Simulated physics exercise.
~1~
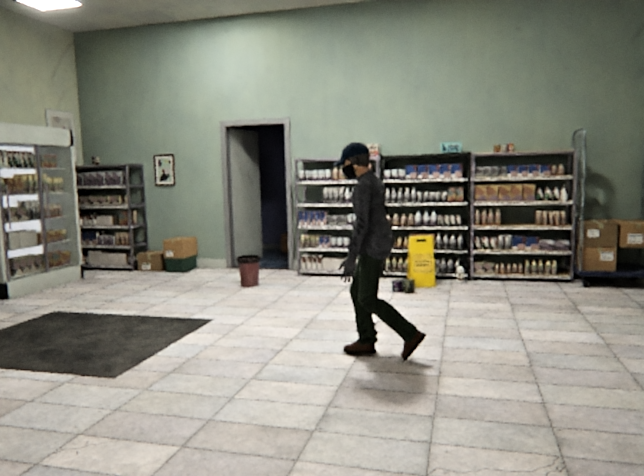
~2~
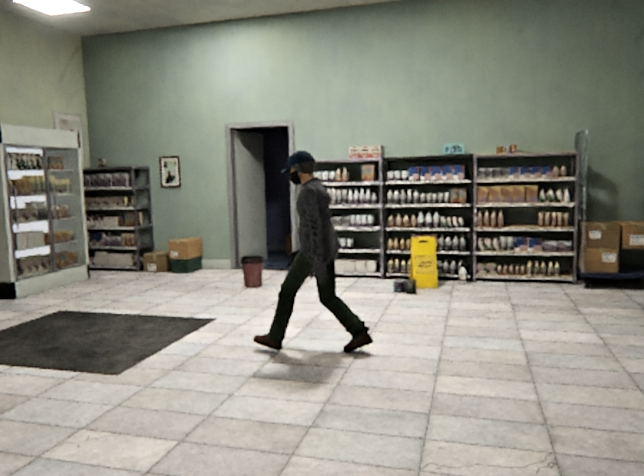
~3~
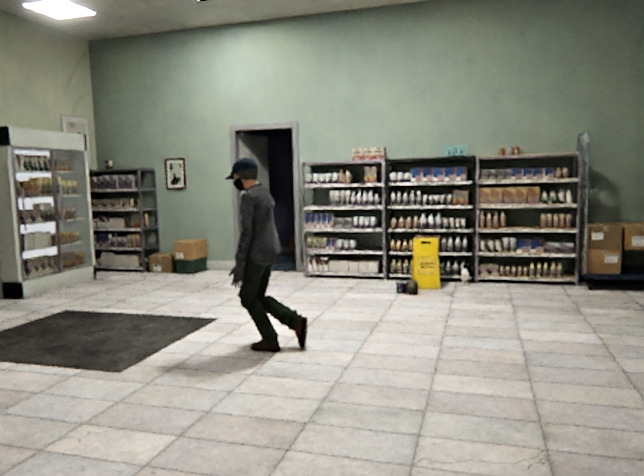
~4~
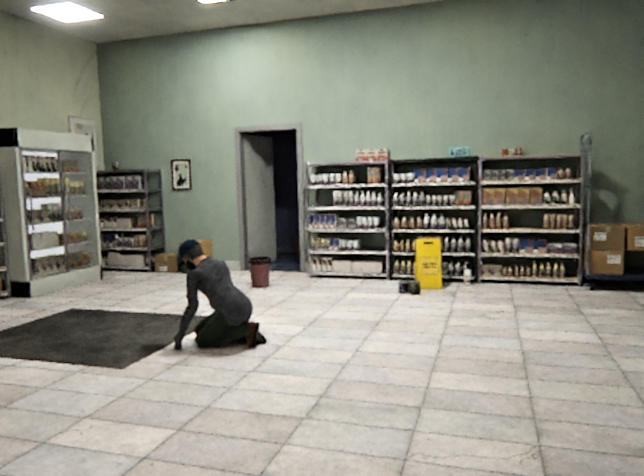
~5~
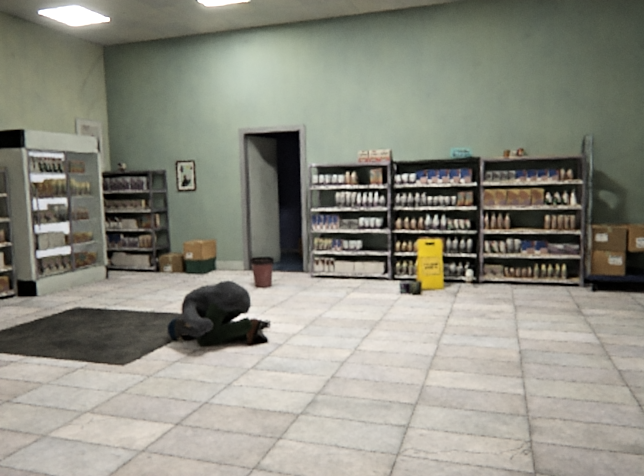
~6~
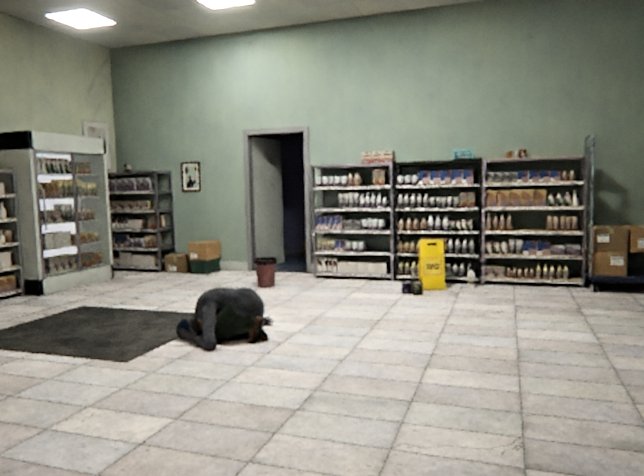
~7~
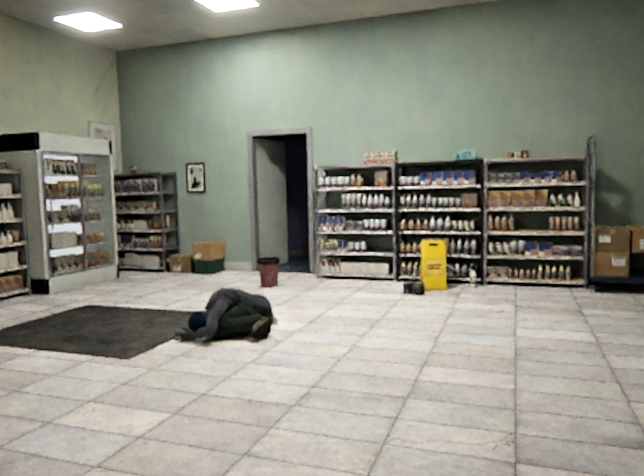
In a green-walled shop, a person in dark clothes and cap walks left, drops kneeling beside a black mat and slumps down.
